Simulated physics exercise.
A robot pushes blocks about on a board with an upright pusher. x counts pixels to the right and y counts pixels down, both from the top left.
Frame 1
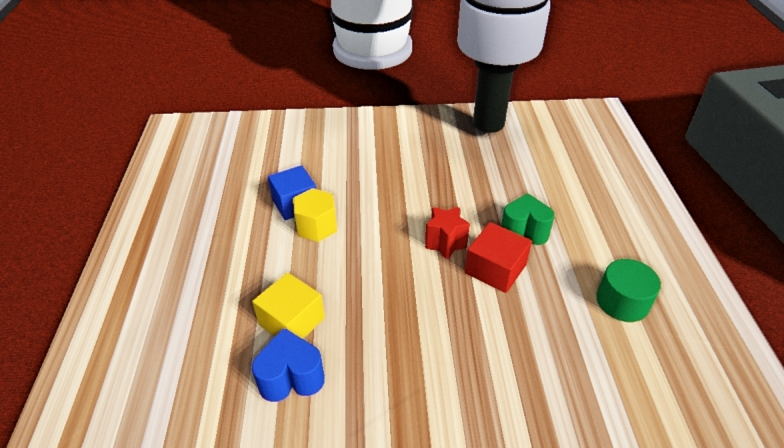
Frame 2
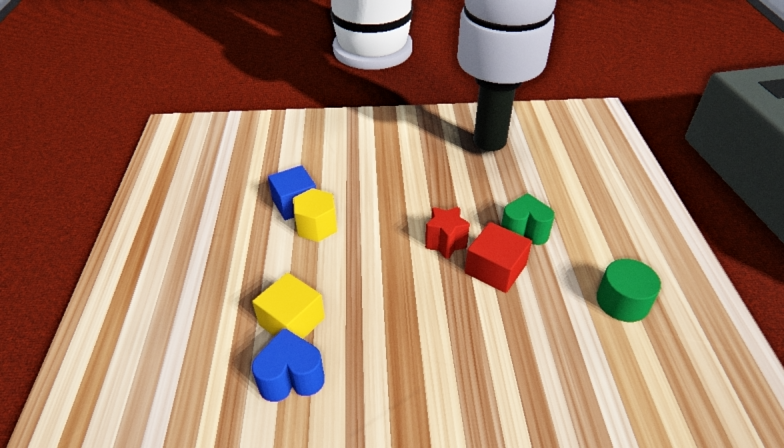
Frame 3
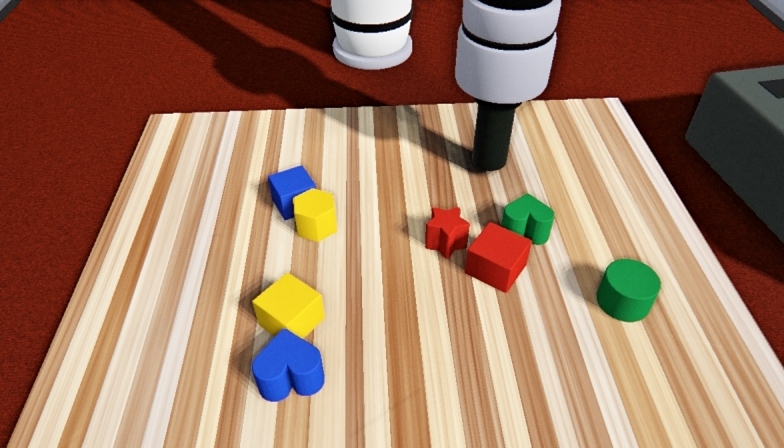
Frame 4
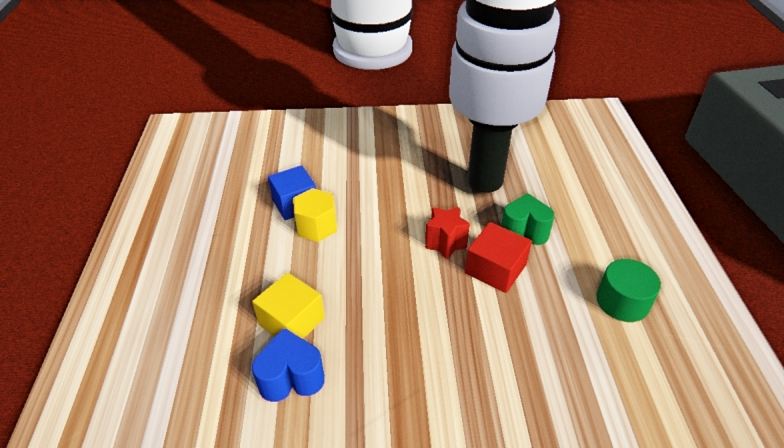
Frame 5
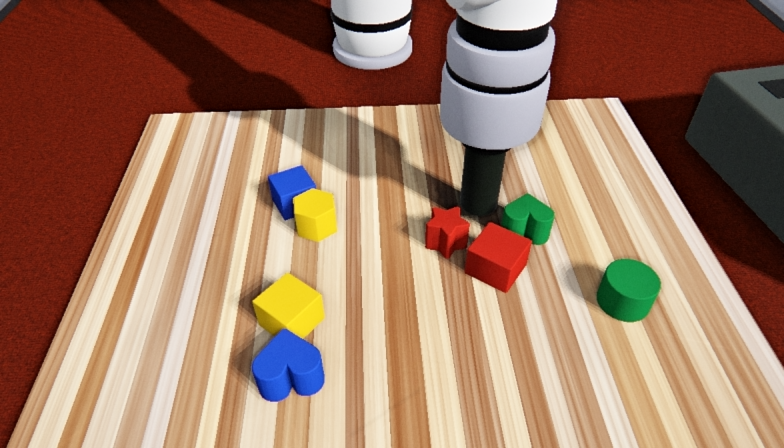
A black upright pusher on a white and grey robot arm moves down the striped wooden board from its far edge, drifting slightly left to beside the red star, red block and green heart, while all the coloured blocks stay still.
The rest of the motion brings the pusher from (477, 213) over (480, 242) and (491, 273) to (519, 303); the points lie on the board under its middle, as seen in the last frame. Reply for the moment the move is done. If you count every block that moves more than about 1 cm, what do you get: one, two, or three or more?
Blocks displaced: 1.
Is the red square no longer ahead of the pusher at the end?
Going by the path, no.
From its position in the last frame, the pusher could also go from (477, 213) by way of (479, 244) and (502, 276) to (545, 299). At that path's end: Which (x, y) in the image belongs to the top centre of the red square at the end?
Located at (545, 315).
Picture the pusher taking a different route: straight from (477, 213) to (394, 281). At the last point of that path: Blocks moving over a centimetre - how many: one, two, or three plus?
I'd say one block gets moved.
The first path, step by step. One third of the way, pusher at (481, 233); red square at (504, 255).
Two thirds of the way, pusher at (493, 264); red star-shaped block at (447, 223), turned 25° clockwise; red square at (523, 290), turned 10° anticlockwise.
At the end, pusher at (521, 294); red star-shaped block at (447, 223), turned 25° clockwise; red square at (550, 326); green heart still.
